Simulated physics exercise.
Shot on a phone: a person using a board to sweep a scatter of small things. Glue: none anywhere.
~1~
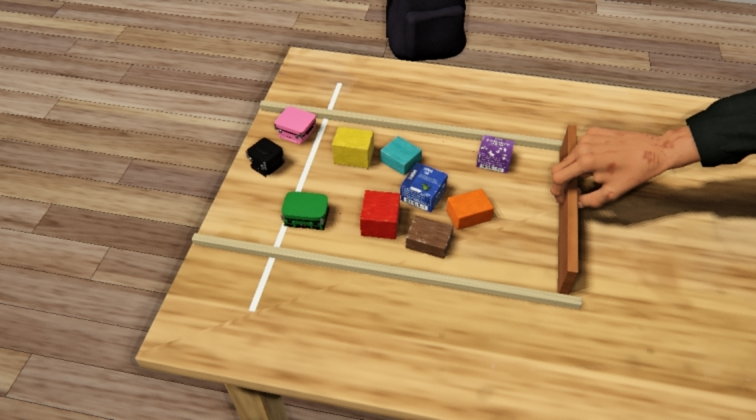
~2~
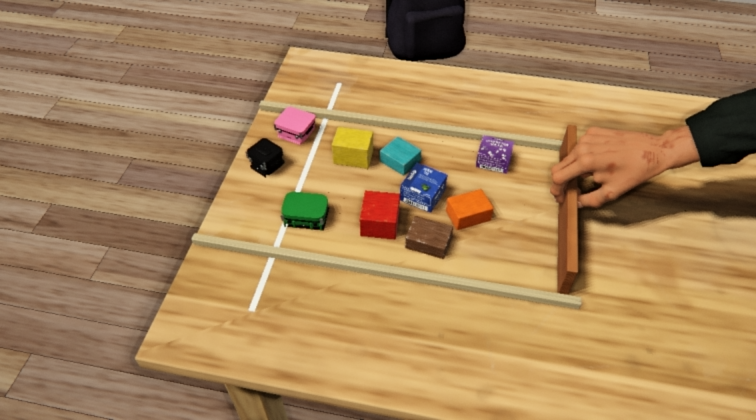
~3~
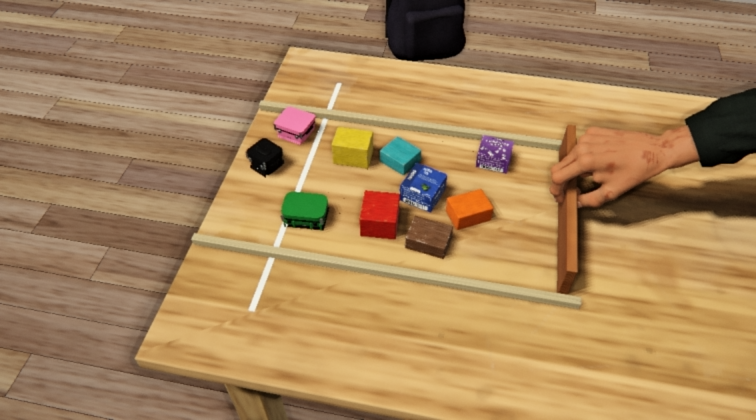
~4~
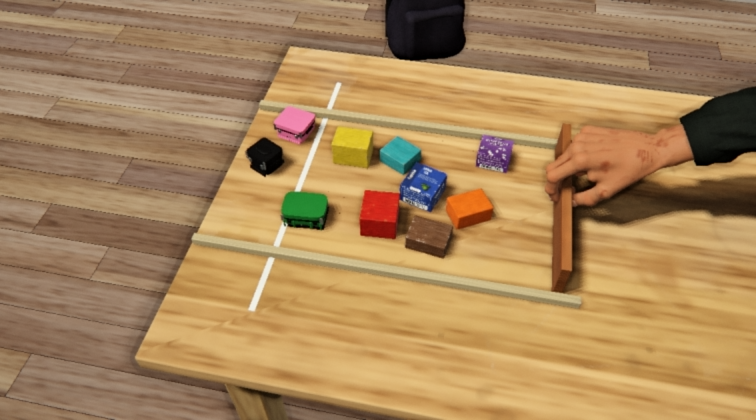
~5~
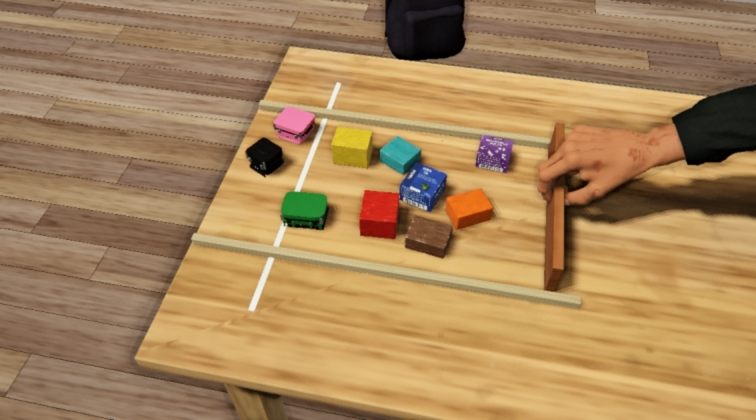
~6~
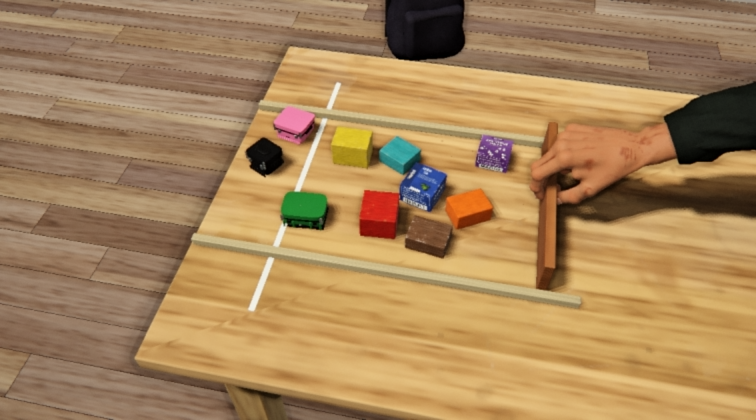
On a wooden table, a hand slides an upright board slightly left between two strips, the scattered small colourful objects staying still.
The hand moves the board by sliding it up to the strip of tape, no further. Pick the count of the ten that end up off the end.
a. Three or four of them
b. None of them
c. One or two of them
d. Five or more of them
One or two of them.
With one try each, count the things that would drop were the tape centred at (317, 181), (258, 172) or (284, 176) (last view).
It would be 0, then 6, then 3.
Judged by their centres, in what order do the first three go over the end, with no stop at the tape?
Order: Green case, then black case, then pink case.
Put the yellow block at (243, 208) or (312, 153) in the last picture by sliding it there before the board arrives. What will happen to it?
Order of tries: Off, on.
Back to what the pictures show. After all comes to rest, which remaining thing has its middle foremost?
It would be the pink case.
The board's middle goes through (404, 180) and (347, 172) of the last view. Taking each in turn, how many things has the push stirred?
Moved so far: 8, later 10.
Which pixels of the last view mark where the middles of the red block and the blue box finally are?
Roughly (235, 194) for the first and roughly (291, 153) for the second.
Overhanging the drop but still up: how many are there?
The count would be 1.
Soon after, none off yet; black case at rest near (265, 157); pink case at rest near (295, 126); green case at rest near (305, 211).
After that, none off yet; black case at rest near (265, 157); pink case at rest near (295, 126); green case displaced about its own width near (268, 205).
In the end, the number that fall off is one or two; gone, green case and black case.
